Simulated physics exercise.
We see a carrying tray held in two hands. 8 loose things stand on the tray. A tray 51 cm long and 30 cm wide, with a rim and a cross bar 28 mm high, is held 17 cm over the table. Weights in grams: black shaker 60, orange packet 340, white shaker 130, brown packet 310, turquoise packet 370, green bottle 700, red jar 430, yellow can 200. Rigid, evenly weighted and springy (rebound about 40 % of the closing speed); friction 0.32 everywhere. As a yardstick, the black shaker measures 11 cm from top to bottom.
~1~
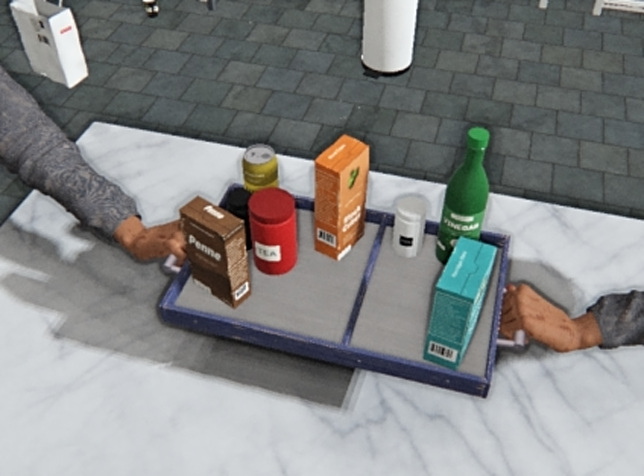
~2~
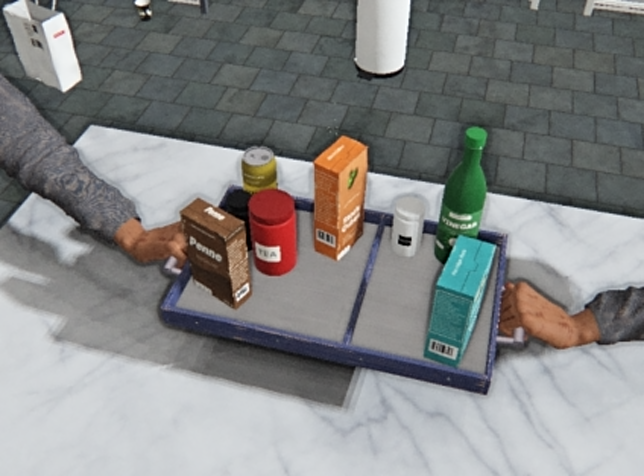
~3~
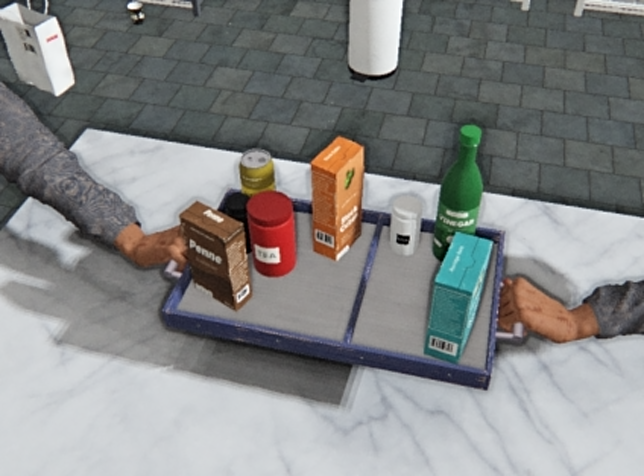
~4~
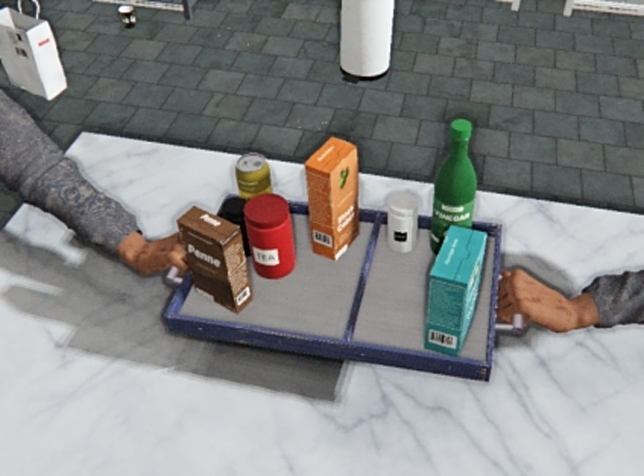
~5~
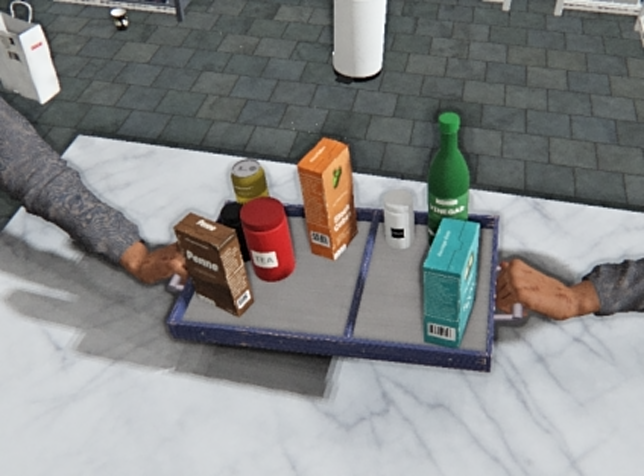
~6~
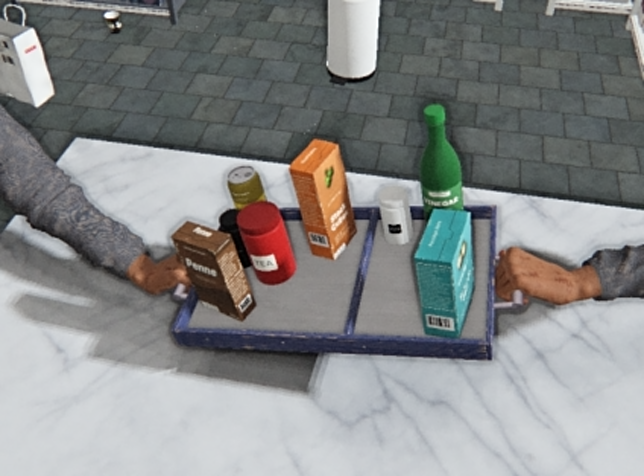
A white marbled table on a grey tiled floor is seen from above at an angle. Two hands in grey sleeves hold a blue-rimmed tray with a brown packet, red jar, yellow can and dark shaker at left, an orange packet near the middle, and a white shaker, green bottle and turquoise packet at right. The tray starts level, then tilts gradually left edge down, its items leaning leftward, while the view drifts slightly.
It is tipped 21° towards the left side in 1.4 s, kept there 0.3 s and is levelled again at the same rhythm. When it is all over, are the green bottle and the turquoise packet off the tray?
The green bottle goes overboard, the turquoise packet is still aboard.
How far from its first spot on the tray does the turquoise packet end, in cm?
Some 27 cm.
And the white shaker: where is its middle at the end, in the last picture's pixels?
At about (265, 230).
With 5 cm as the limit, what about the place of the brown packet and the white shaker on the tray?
The brown packet holds its spot; the white shaker leaves its spot.
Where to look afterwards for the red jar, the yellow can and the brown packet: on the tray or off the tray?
The red jar is still on the tray; the yellow can finishes off the tray; the brown packet is still on the tray.
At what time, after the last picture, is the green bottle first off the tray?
At about 0.9 s.
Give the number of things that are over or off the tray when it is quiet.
5 of them.
Then, 0.90 s after the last picture, tray at 21°, left edge down; green bottle and yellow can now off the tray; turquoise packet tipped 5° from how it sat near (362, 267); orange packet on its side.
Then, 1.30 s after the last picture, tray at 19°, left edge down; orange packet now off the tray; turquoise packet on its side near (296, 288); white shaker on its side.
At rest, off the tray, orange packet, green bottle and yellow can; tipped over on the tray, white shaker and turquoise packet; not toppled but over 5 cm from the start, red jar; the other 2 in place, give or take 5 cm. Seen from the same camera at the end, green bottle near (376, 214), turquoise packet near (296, 282).
